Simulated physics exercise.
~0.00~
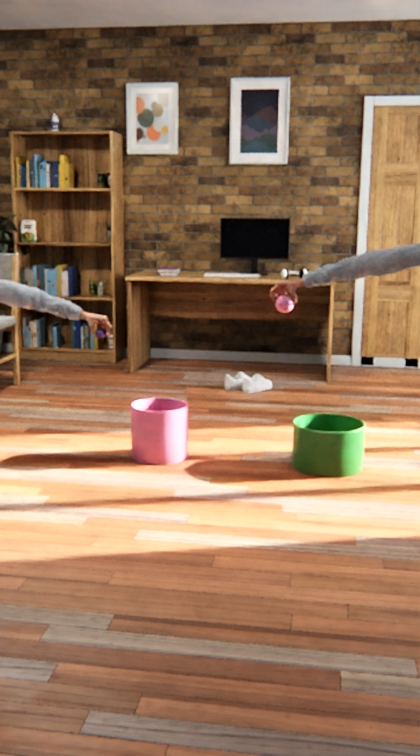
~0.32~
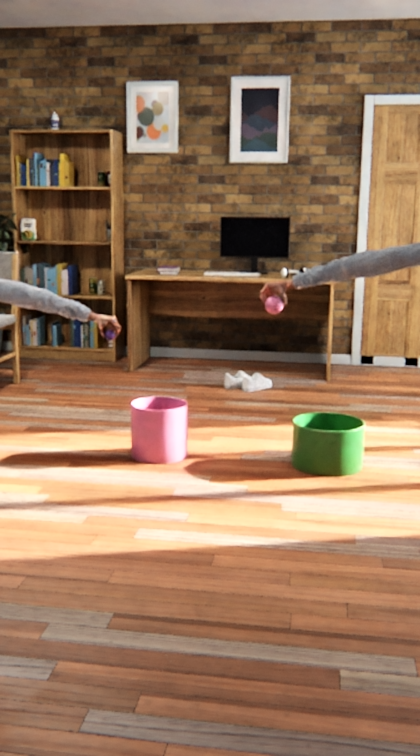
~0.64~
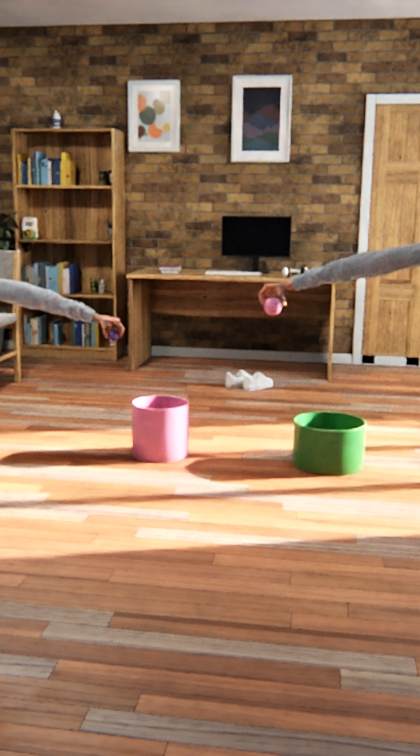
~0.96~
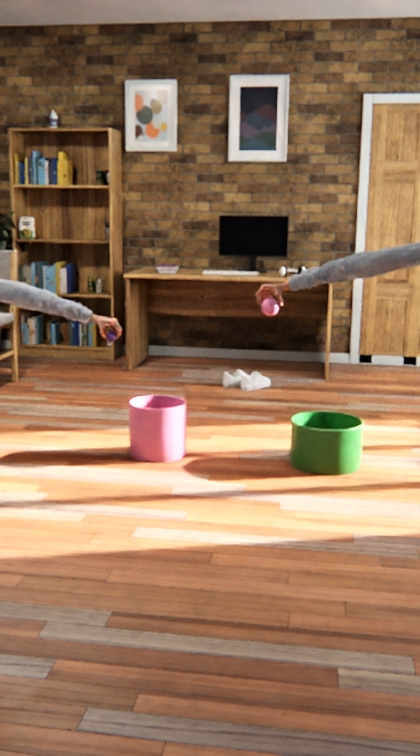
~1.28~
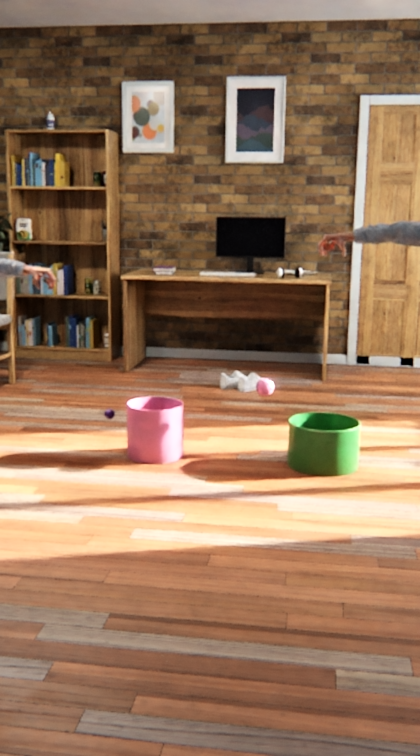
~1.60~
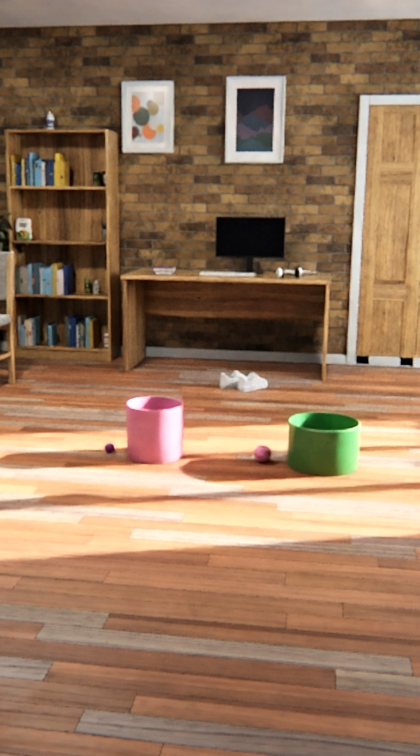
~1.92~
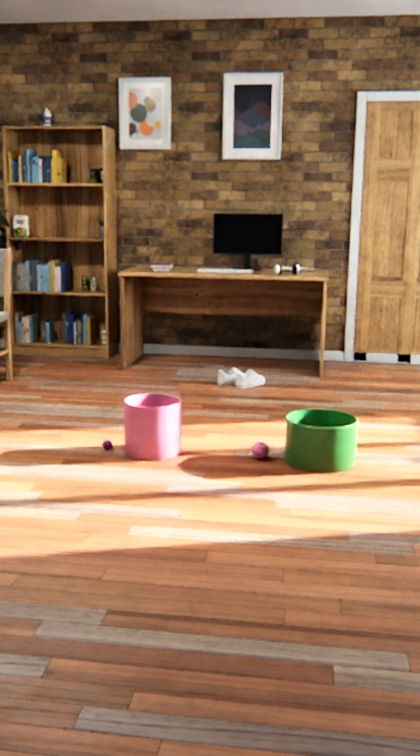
Two hands dropping a purple ball and a pink ball, which miss the pink and green buckets and rest on the floor.
